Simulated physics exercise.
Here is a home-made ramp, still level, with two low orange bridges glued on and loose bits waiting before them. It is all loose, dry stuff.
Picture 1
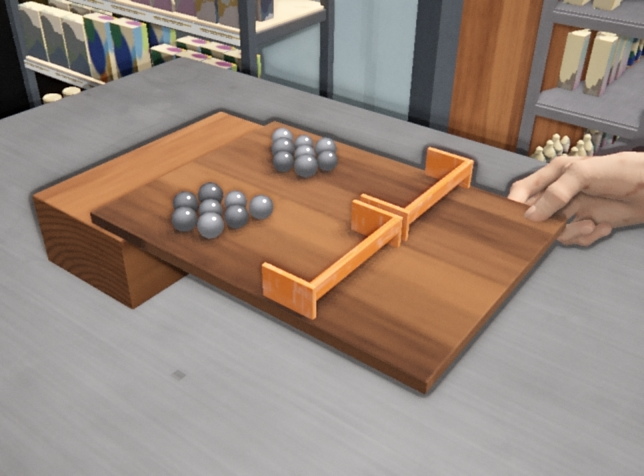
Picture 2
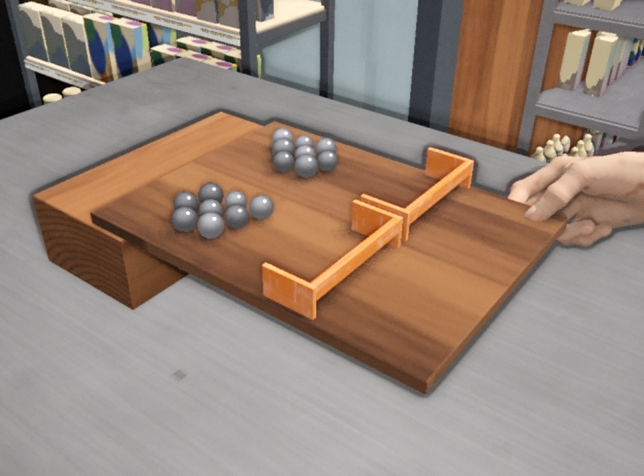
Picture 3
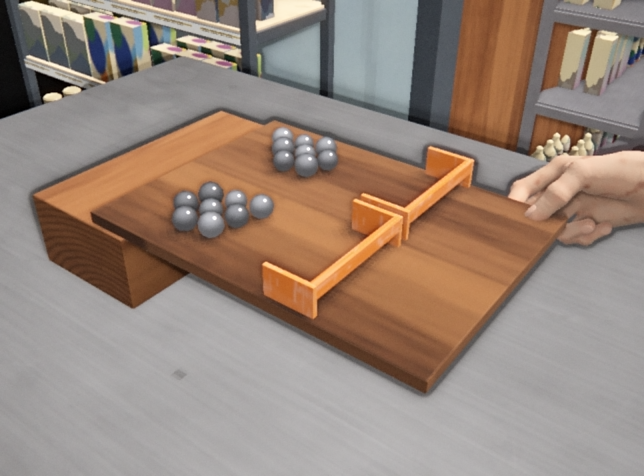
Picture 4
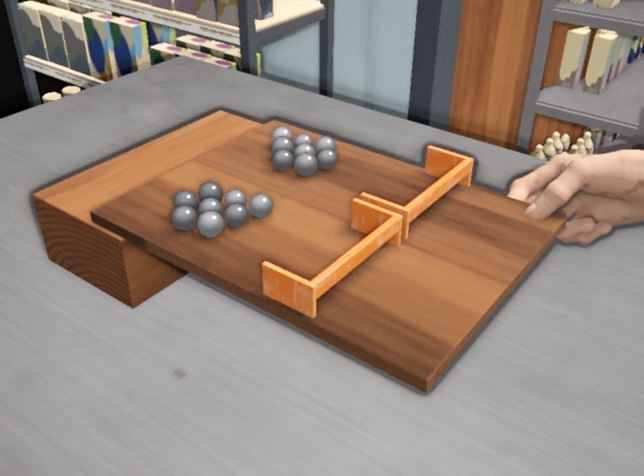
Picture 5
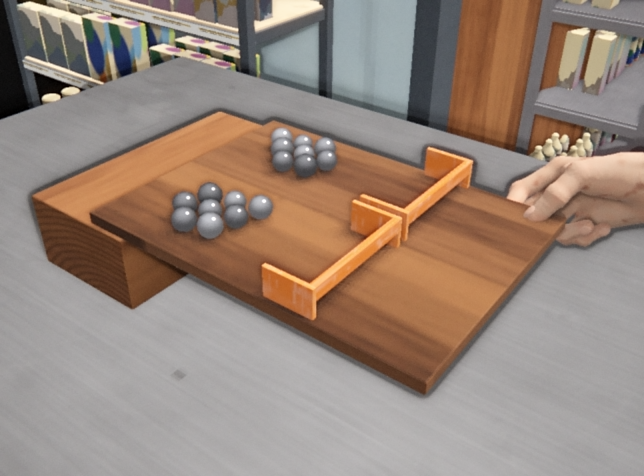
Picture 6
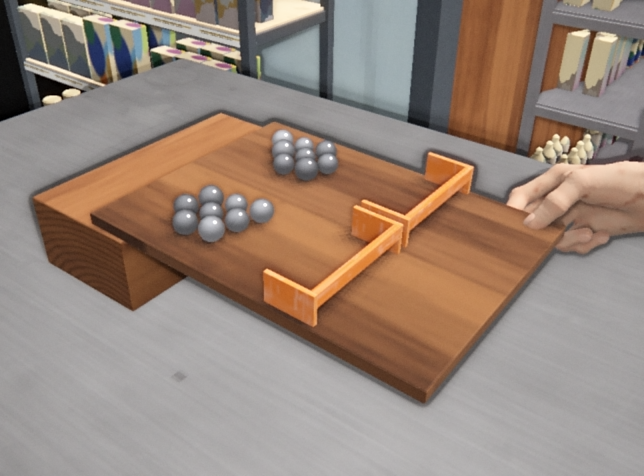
A wooden board holding two groups of steel balls dips slightly at its hand-held end.
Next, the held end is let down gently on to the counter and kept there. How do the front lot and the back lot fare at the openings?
In the end the front lot lodges against the bar, and the back lot lodges against the bar.
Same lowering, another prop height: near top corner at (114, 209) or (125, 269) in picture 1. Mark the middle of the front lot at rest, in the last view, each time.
First near (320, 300), then near (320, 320).
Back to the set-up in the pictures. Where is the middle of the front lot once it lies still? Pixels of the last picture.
Around (325, 315).
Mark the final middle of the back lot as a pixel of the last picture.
Near (414, 241).
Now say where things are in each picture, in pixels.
Held end of the board (420, 373), level; block (183, 198), about a quarter as high as the board is long; front lot (211, 211), a few steel balls; back lot (305, 155), a few steel balls; front gate (358, 256), its slot lower than a piece; back gate (439, 191), its slot lower than a piece, in the first picture.
Held end of the board (420, 374), level; back lot (305, 155), in the second picture.
Held end of the board (421, 373), level; front lot (211, 210), in the third picture.
Held end of the board (420, 372), level; back lot (305, 154), in the fourth picture.
Held end of the board (420, 374), level; front lot (210, 211), in the fifth picture.
Held end of the board (420, 383), down by 2°; block (183, 199); front lot (211, 214), not moving; back lot (305, 158), not moving; front gate (358, 263); back gate (439, 197), in the sixth picture.
Then, 0.29 s later than the last frame, board sloping at 9°; front lot on its way down; back lot on its way down.
Then, 0.60 s later than the last frame, board sloping at 15°; front lot has reached its gate; back lot has reached its gate.
Then, 0.97 s later than the last frame, board resting at 15°; front lot has reached its gate; back lot has reached its gate.
When it is over, board resting at 15°; front lot gathered behind its gate; back lot gathered behind its gate.
